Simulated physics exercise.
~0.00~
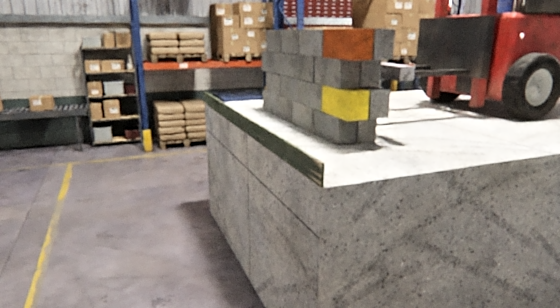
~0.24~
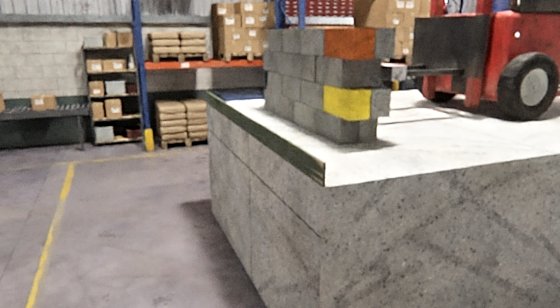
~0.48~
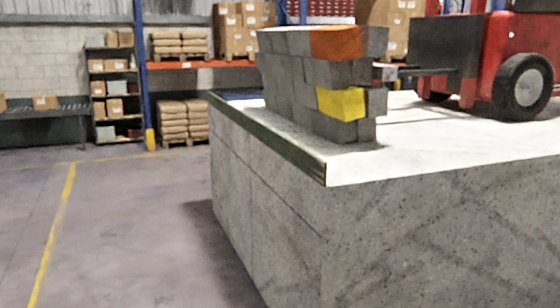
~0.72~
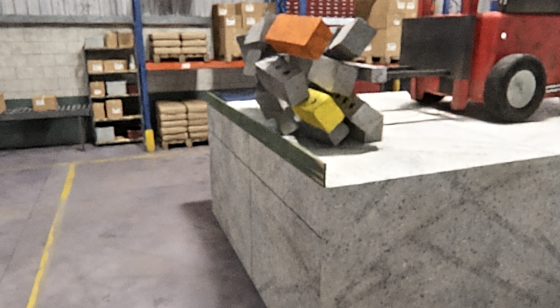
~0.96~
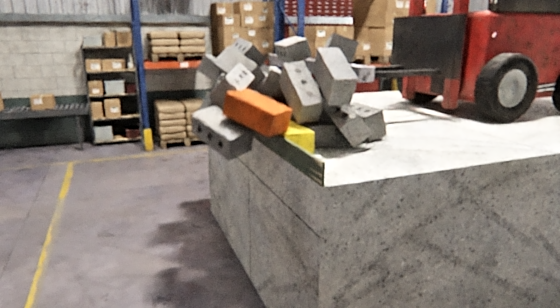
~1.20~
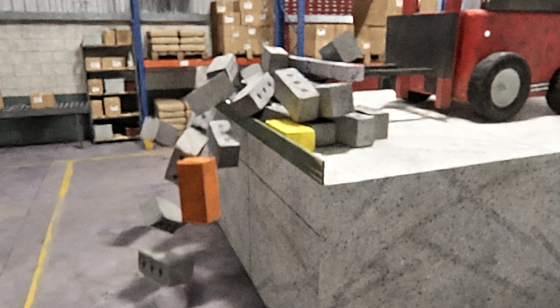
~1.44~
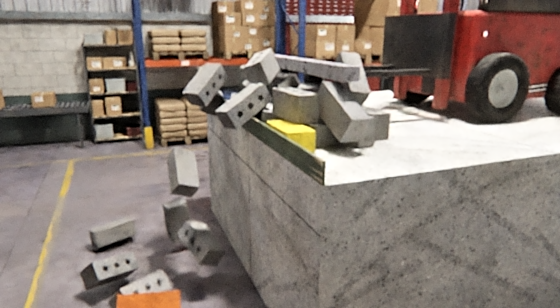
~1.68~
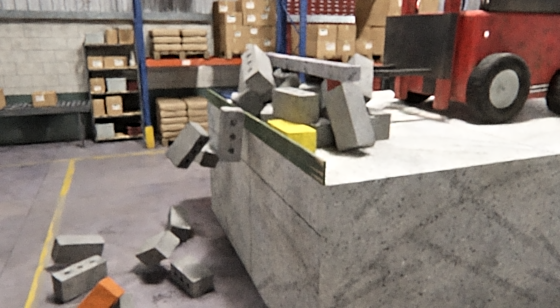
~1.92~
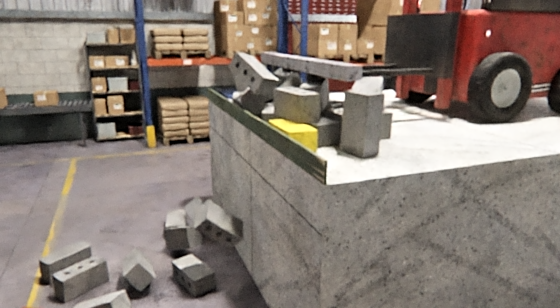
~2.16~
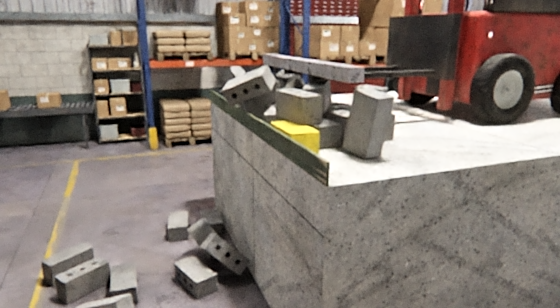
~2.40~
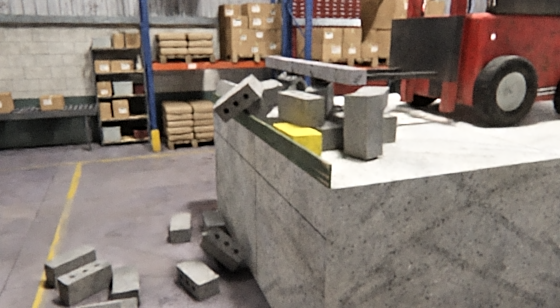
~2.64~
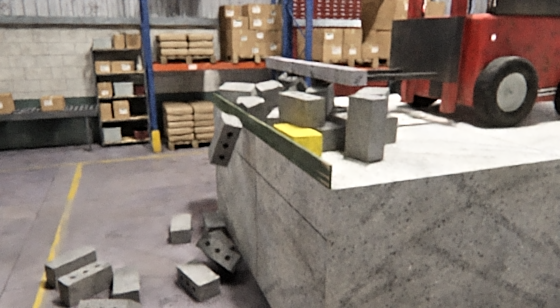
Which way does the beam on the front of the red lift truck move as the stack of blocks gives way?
The beam moves to the left, pushing into the stack and driving the blocks toward the edge of the deck.
